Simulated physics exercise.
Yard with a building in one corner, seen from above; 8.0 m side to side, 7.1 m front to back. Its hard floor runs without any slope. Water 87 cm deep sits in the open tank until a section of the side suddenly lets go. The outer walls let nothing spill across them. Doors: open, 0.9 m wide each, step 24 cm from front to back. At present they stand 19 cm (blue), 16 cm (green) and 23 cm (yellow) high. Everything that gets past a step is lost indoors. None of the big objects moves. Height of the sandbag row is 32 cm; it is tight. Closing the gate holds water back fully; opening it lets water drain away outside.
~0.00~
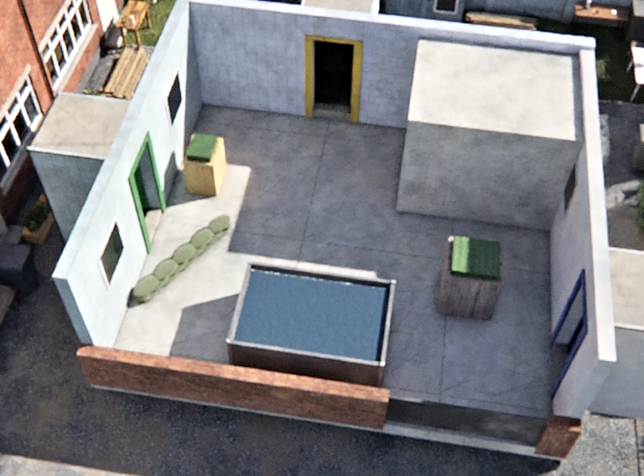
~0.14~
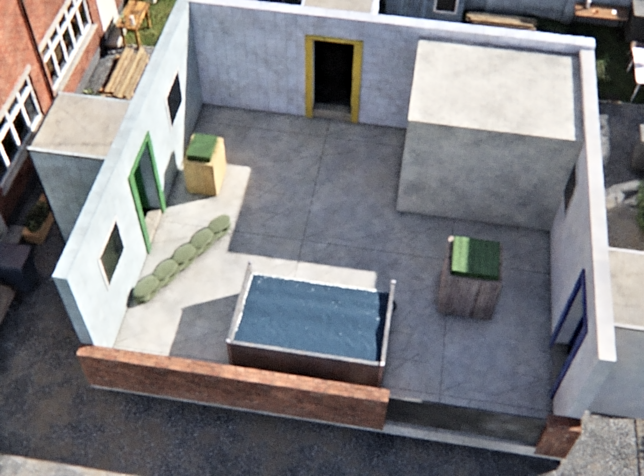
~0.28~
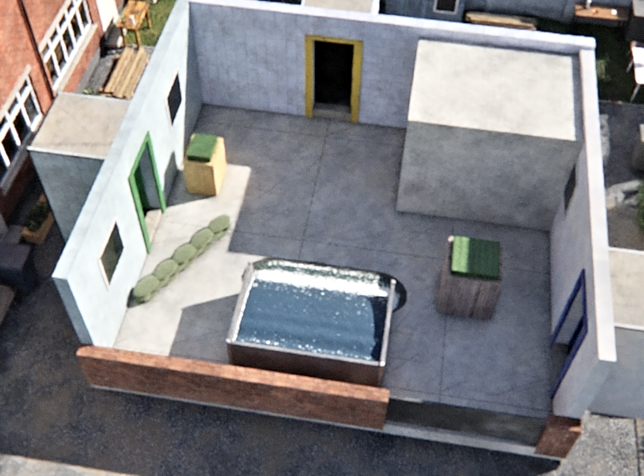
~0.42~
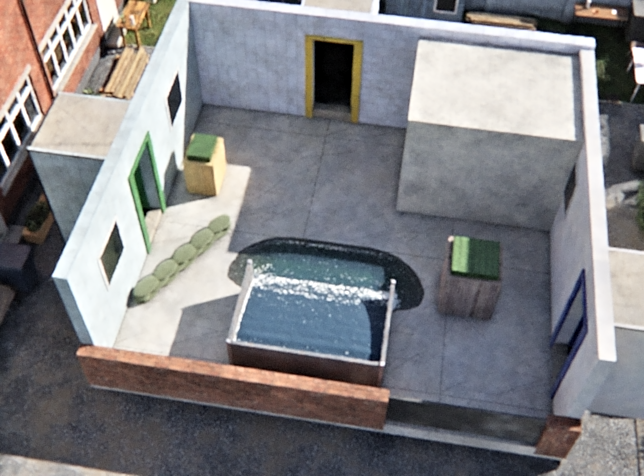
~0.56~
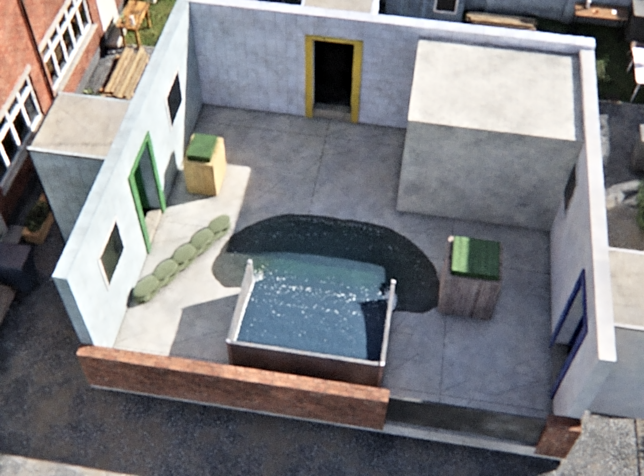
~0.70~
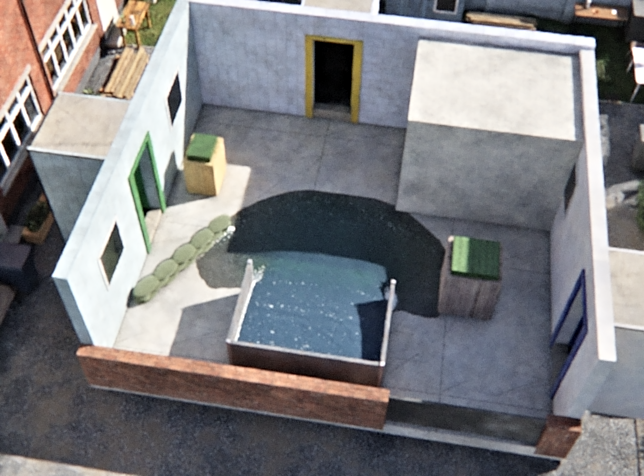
Water pours from the open tank's far side and spreads across the yard's grey floor.
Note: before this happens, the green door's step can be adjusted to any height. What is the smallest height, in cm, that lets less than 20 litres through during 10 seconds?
About 15 cm.
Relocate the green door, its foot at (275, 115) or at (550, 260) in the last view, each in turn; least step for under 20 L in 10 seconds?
24 and 17 cm.
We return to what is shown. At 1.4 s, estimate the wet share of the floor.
Wet share: Near 50 %.
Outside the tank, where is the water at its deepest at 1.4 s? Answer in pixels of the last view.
About (408, 216).
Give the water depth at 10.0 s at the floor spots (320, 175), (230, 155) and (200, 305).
First 12, then 9, then 4 cm.
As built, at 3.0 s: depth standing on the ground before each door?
Blue door: 1 cm; green door: 0 cm; yellow door: 31 cm.
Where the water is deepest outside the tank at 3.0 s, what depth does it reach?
I'd estimate roughly 40 cm.
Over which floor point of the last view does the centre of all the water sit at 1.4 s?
I'd put it close to (328, 266).
After 1.4 s water covers 50 % of the floor, deepest (40 cm) near (408, 216); it has not reached the green door.
After 3.0 s water covers 65 % of the floor, deepest (40 cm) near (203, 105); it has not reached the green door.
After 10.0 s water covers 95 % of the floor, deepest (17 cm) near (135, 287); 12 cm at the green door, 16 litres in over its 16 cm step.
At the green door as built, the water arrived by 3.4 s and peaked near 22 cm at 7.0 s.
With a step of 13 cm, 31 litres would have come in within the 10 s; with 18 cm, 10 litres. So under 20 litres takes about 15 cm.
